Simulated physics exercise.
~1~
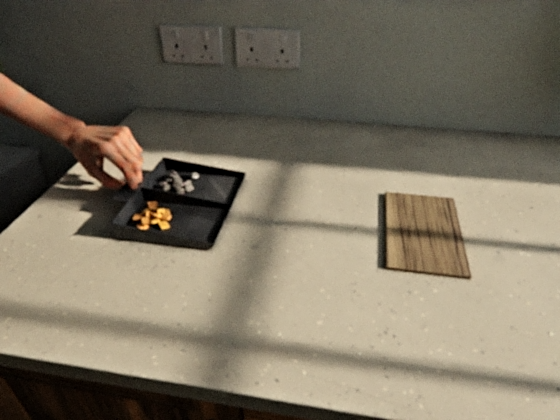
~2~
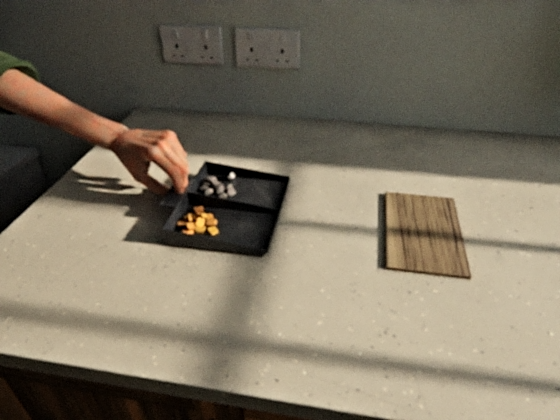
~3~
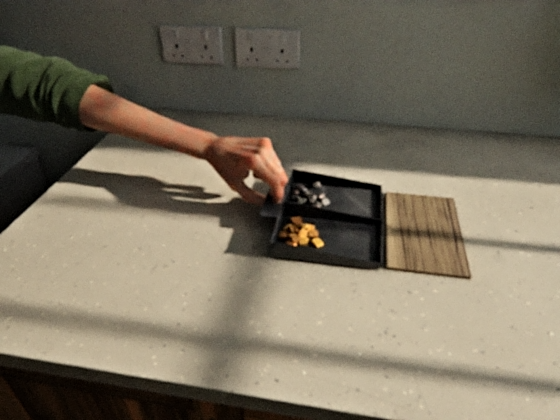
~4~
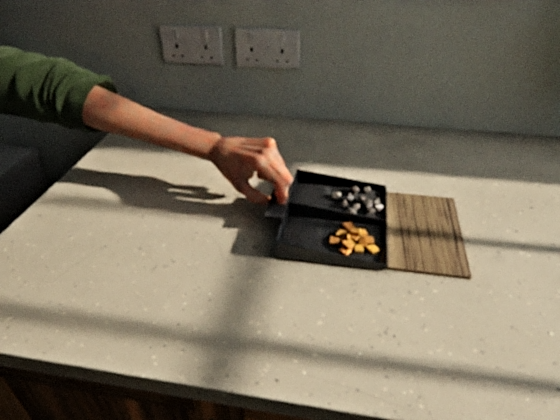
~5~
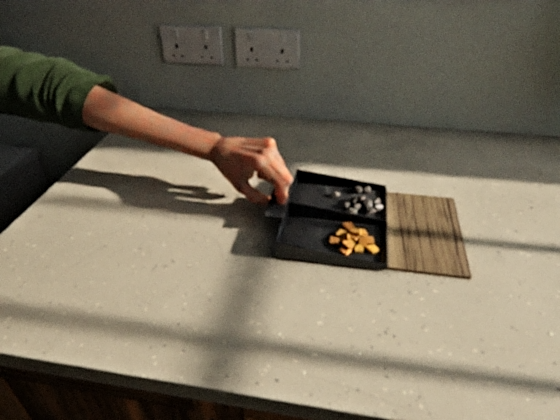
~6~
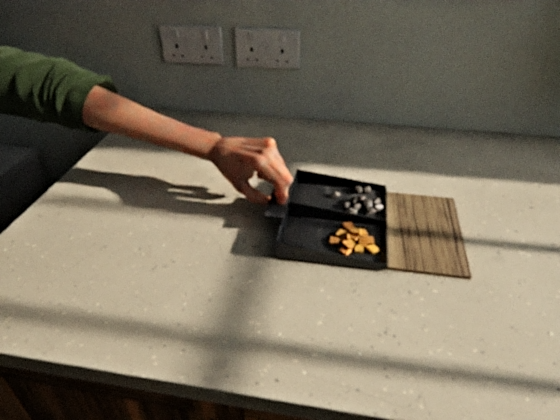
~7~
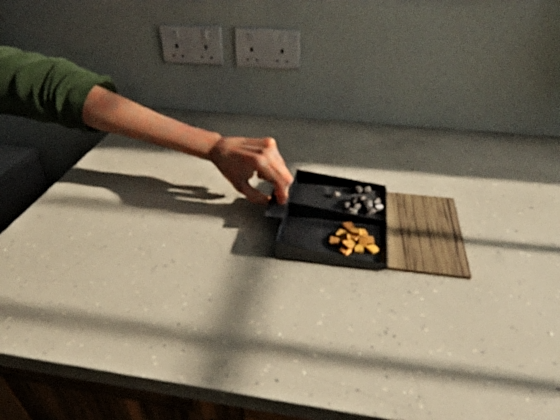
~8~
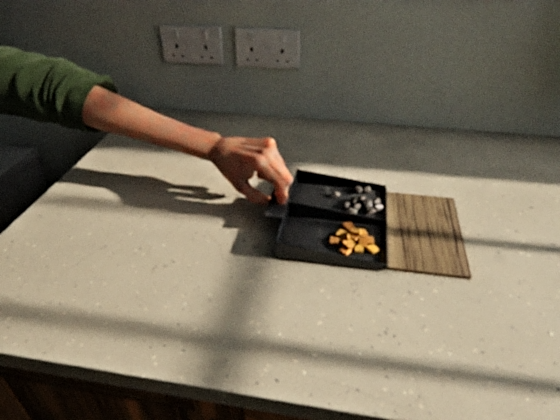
The clip opens on a pale speckled countertop, where a hand holds the left side of a shallow black tray with two compartments, one holding orange chunks in front and the other small grey pieces behind. A flat wooden board lies to the right. The hand pushes the tray rightward, and a green sleeve comes into view. The tray reaches the board's left edge and stops against it, while both batches slide on towards the tray's right side. Everything then stays still, with the board unmoved, all the pieces inside the tray and the hand still at its left edge.
